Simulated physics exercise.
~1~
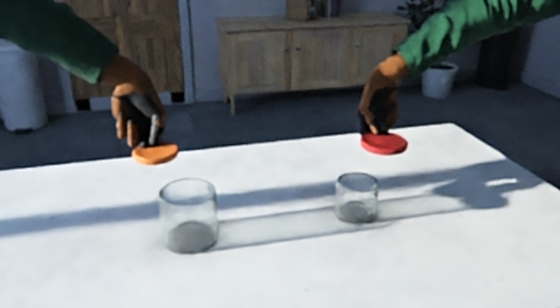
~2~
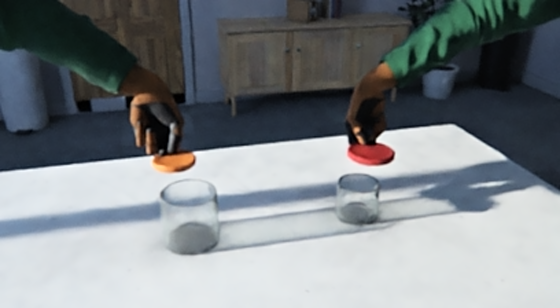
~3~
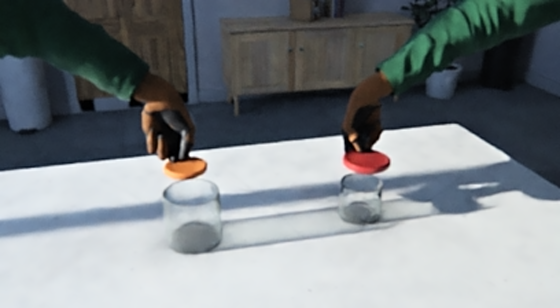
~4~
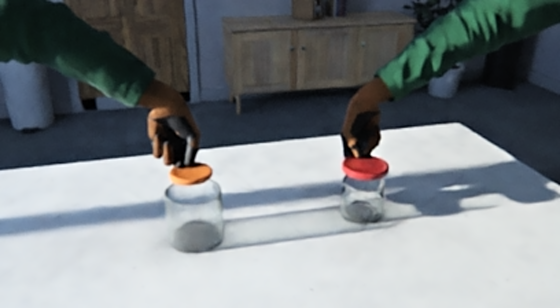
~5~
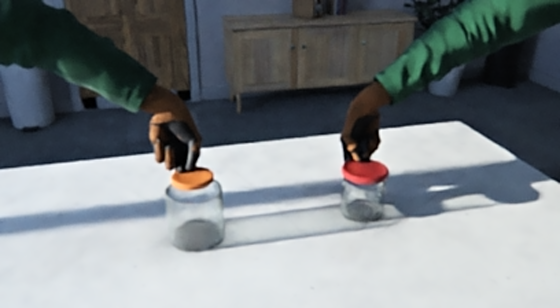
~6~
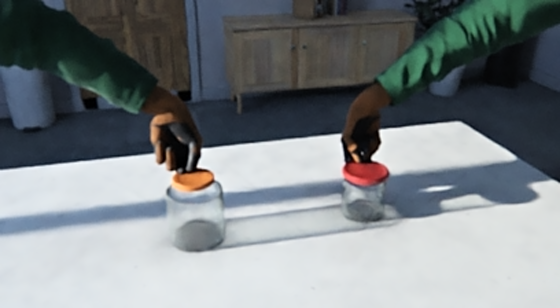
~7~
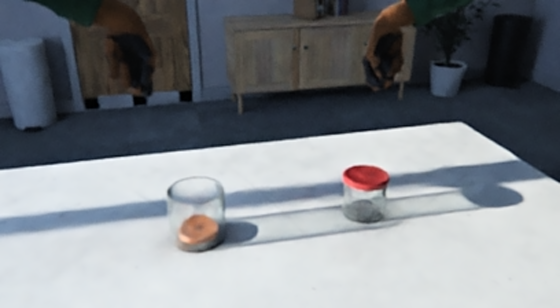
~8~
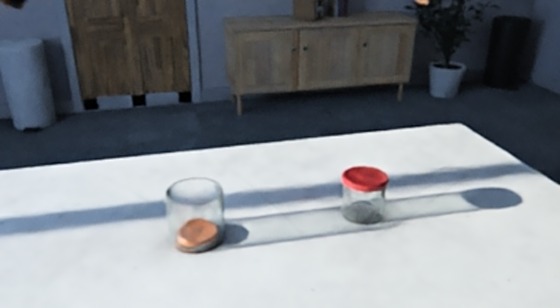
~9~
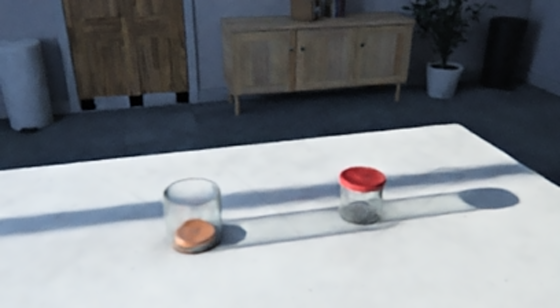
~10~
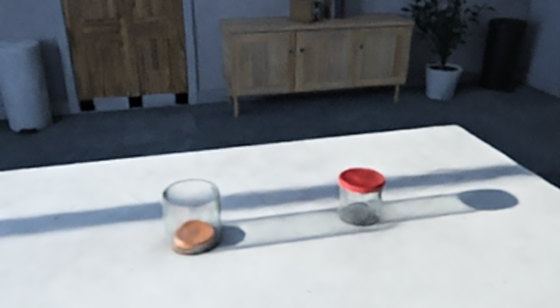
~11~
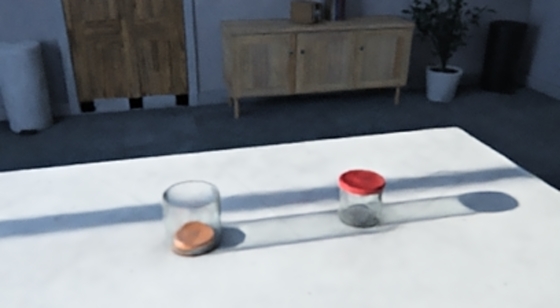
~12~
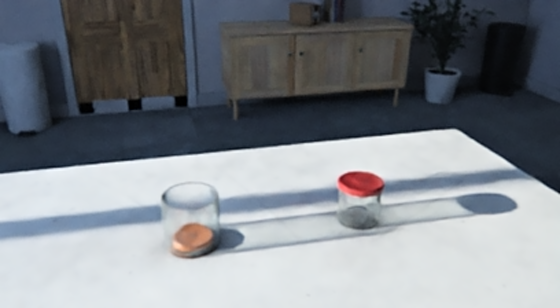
In a dim room with a wooden cabinet, a door and a potted plant behind, a slightly swaying view looks down on a white table. Two open clear glass containers stand on it, and two green-sleeved arms reach in, holding an orange disc above the left glass and a red lid above the right one. The hands lower both discs to the rims and pause there. Then they let go and draw back out of view. The orange disc drops inside the left glass and lies at the bottom, while the red lid stays resting on the right rim.
